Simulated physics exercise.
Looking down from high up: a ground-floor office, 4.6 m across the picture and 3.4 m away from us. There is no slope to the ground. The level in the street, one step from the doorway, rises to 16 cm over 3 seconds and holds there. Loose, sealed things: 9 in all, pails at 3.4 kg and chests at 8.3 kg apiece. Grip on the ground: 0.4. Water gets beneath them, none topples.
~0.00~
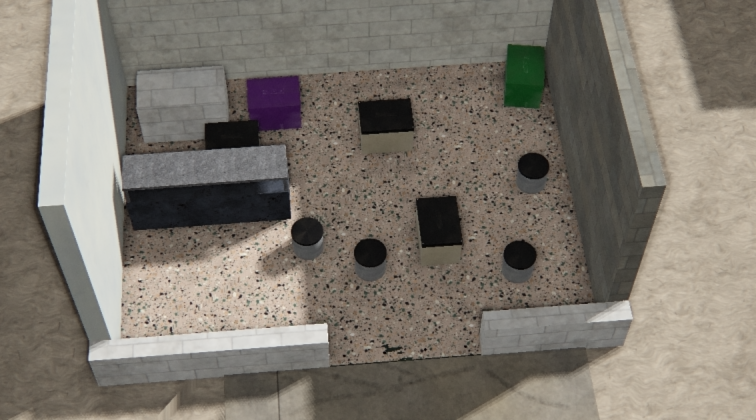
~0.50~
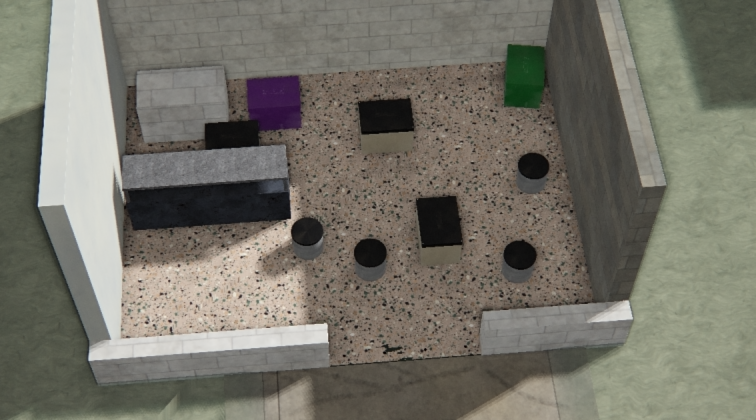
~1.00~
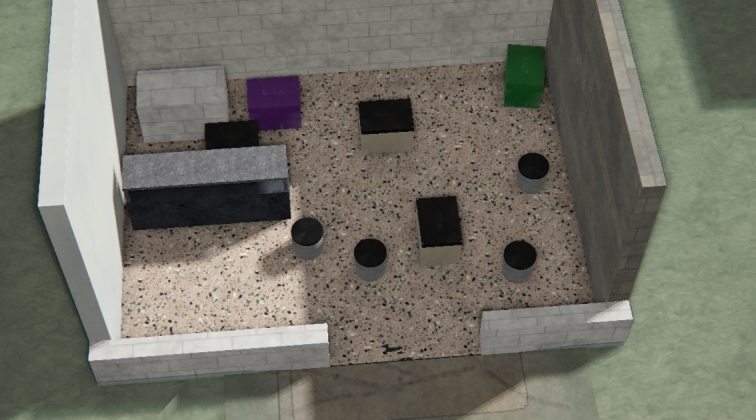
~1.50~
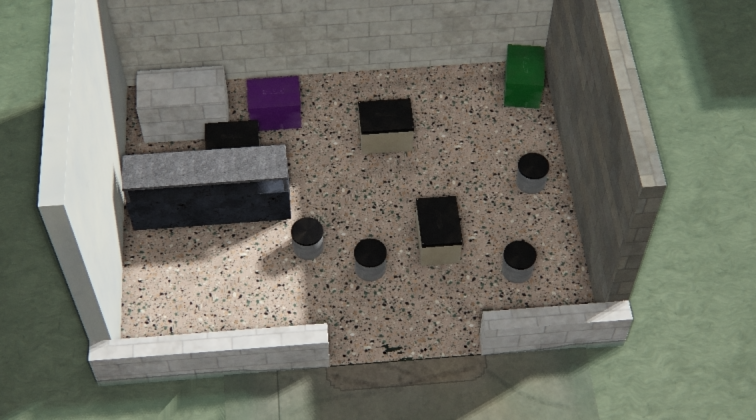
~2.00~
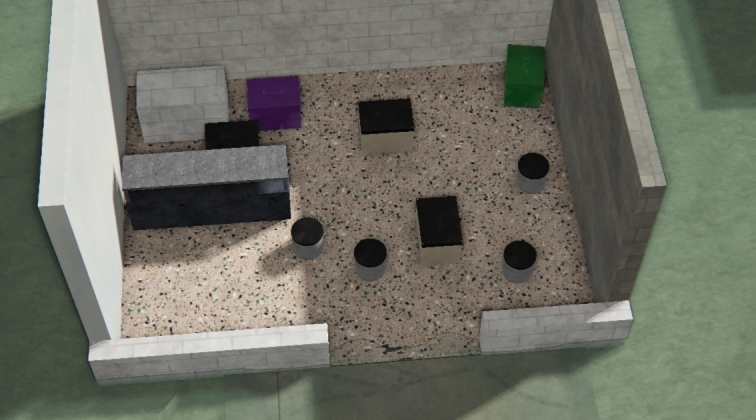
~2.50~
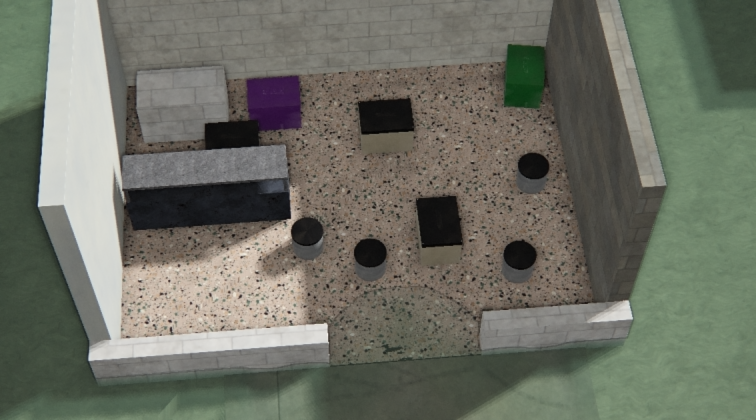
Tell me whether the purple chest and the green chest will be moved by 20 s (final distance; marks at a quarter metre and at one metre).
First the purple chest, which moves somewhat, then the green chest, which goes far off.
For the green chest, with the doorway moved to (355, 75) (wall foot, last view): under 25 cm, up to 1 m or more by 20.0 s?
Outcome: The green chest moves far off.
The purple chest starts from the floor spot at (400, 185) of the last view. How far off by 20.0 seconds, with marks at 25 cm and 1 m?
Outcome - it ends up well away.
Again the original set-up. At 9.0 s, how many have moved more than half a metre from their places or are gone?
That would be 4.
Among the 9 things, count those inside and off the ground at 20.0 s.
I'd say 9 of them.
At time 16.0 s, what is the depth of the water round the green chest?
I'd say around 10 cm.
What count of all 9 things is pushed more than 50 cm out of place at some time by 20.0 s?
All told, that gives 7.
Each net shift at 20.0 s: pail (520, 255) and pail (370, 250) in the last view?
100 cm, 150 cm.
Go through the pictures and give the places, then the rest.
The purple chest at (273, 92), on the bottom; the green chest at (526, 65), on the bottom; 0.0 m2 under water; 0 of 9 have shifted, in the first frame.
The purple chest at (273, 92), on the bottom; the green chest at (526, 65), on the bottom; water covers 0.0 m2; 0 of 9 have shifted, in the second frame.
The purple chest at (273, 92) rests on the ground; the green chest at (526, 65), on the bottom; 0.0 m2 under water; 0 of 9 have shifted, in the third frame.
The purple chest at (273, 92), on the bottom; the green chest at (526, 65), on the bottom; 0.0 m2 under water; 0 of 9 have shifted, in the fourth frame.
The purple chest at (273, 92), on the bottom; the green chest at (526, 65), on the bottom; water covers 0.0 m2; 0 of 9 have shifted, in the fifth frame.
The purple chest at (273, 92), on the bottom; the green chest at (526, 65) rests on the ground; water covers 0.7 m2; 0 of 9 have shifted, in the sixth frame.
After 4.0 s the purple chest is near (273, 92), 0.0 m from its start, aground; the green chest is near (526, 65), 0.0 m from its start, aground; 0 afloat.
After 9.0 s the purple chest is near (250, 67), 0.4 m from its start, afloat; the green chest is near (509, 81), 0.3 m from its start, afloat; 6 afloat.
After 16.0 s the purple chest is near (251, 62), 0.4 m from its start, afloat; the green chest is near (552, 211), 1.9 m from its start, afloat; 9 afloat.
After 20.0 s the purple chest is near (251, 60), 0.4 m from its start, afloat; the green chest is near (373, 221), 2.6 m from its start, afloat; 9 afloat.
